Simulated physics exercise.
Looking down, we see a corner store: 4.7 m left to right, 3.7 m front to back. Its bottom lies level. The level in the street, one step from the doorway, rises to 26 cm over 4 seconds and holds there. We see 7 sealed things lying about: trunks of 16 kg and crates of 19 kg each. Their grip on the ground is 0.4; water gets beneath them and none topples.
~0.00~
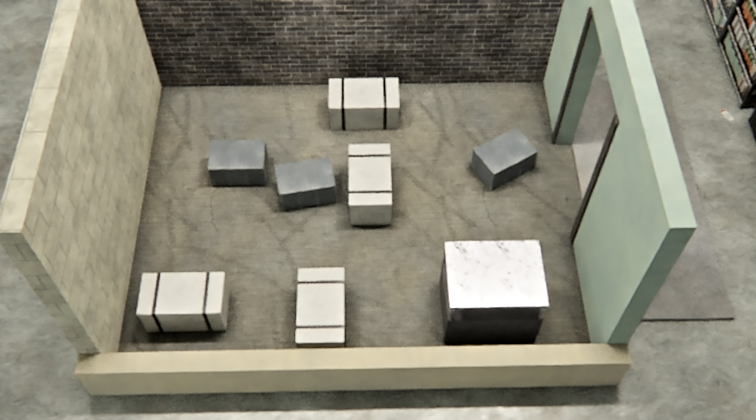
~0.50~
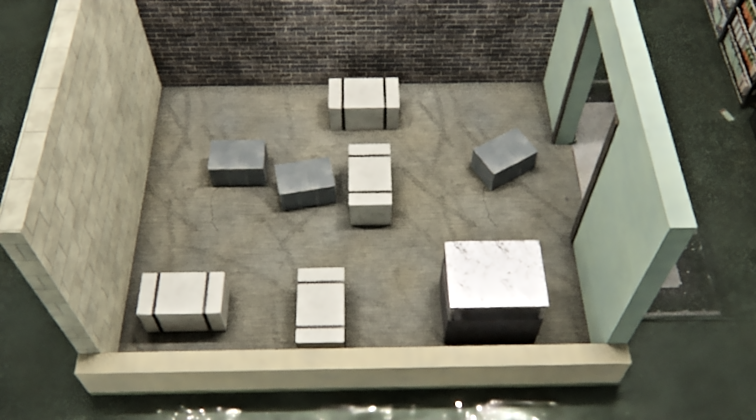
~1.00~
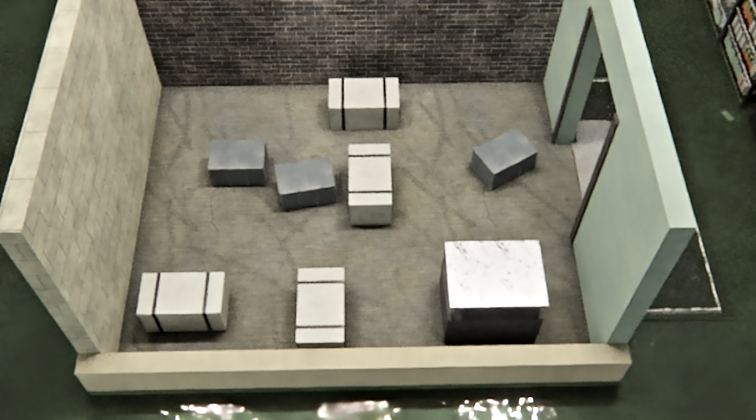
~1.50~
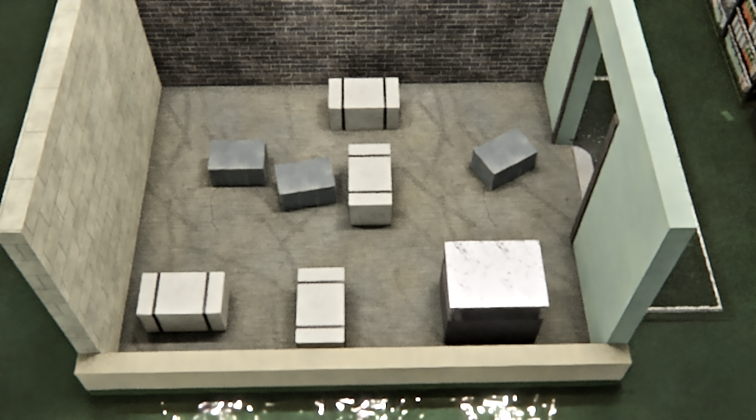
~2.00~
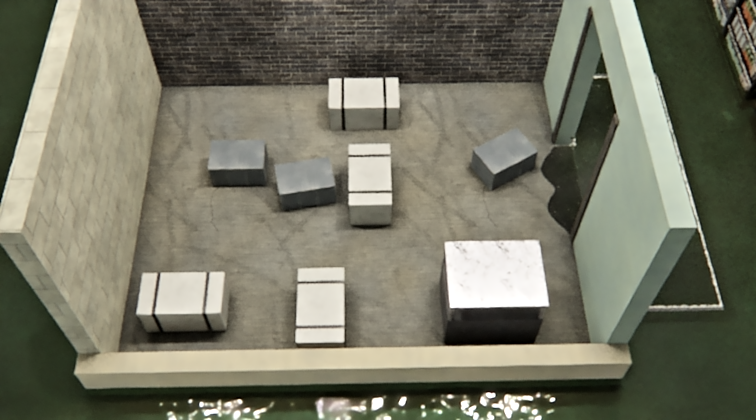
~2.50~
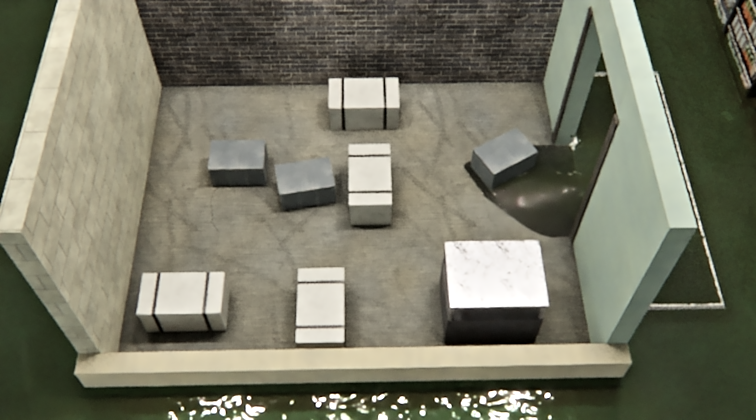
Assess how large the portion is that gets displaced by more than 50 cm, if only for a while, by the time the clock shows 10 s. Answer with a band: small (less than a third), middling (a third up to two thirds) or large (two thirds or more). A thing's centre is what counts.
Large.
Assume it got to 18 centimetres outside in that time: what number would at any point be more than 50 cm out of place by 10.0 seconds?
The count would be 3.
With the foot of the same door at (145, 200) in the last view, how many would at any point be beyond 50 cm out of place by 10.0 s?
6.
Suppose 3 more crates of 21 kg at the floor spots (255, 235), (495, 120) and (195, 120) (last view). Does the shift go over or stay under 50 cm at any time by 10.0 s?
First one crosses the line, second one stays inside the line, third one stays inside the line.
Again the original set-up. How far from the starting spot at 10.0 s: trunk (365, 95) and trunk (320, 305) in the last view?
First 200 cm, then 50 cm.
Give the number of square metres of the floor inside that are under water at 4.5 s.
Somewhere about 6.5 m2, give or take.
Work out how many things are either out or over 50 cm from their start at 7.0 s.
By that point, 3.
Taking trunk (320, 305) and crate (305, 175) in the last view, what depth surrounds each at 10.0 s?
Depths: Near 13 cm, then near 14 cm.
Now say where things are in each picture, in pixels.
A trunk at (364, 93), on the bottom; a crate at (506, 150), on the bottom; 0.0 m2 under water; 0 of 7 have shifted, in the first picture.
A trunk at (364, 93) rests on the ground; a crate at (506, 150), on the bottom; water covers 0.0 m2; 0 of 7 have shifted, in the second picture.
A trunk at (364, 93) rests on the ground; a crate at (506, 150), on the bottom; water covers 0.0 m2; 0 of 7 have shifted, in the third picture.
A trunk at (364, 93), on the bottom; a crate at (506, 150), on the bottom; 0.0 m2 under water; 0 of 7 have shifted, in the fourth picture.
A trunk at (364, 93), on the bottom; a crate at (506, 150), on the bottom; water covers 0.1 m2; 0 of 7 have shifted, in the fifth picture.
A trunk at (364, 93) rests on the ground; a crate at (506, 150), on the bottom; 0.7 m2 under water; 0 of 7 have shifted, in the sixth picture.
After 3.5 s 0 of 7 are over 50 cm from their spots; 0 afloat.
After 4.5 s 1 of 7 are over 50 cm from their spots; 0 afloat.
After 7.0 s 3 of 7 are over 50 cm from their spots; 5 afloat.
After 10.0 s 6 of 7 are over 50 cm from their spots, and 7 have been at some point; 7 afloat.
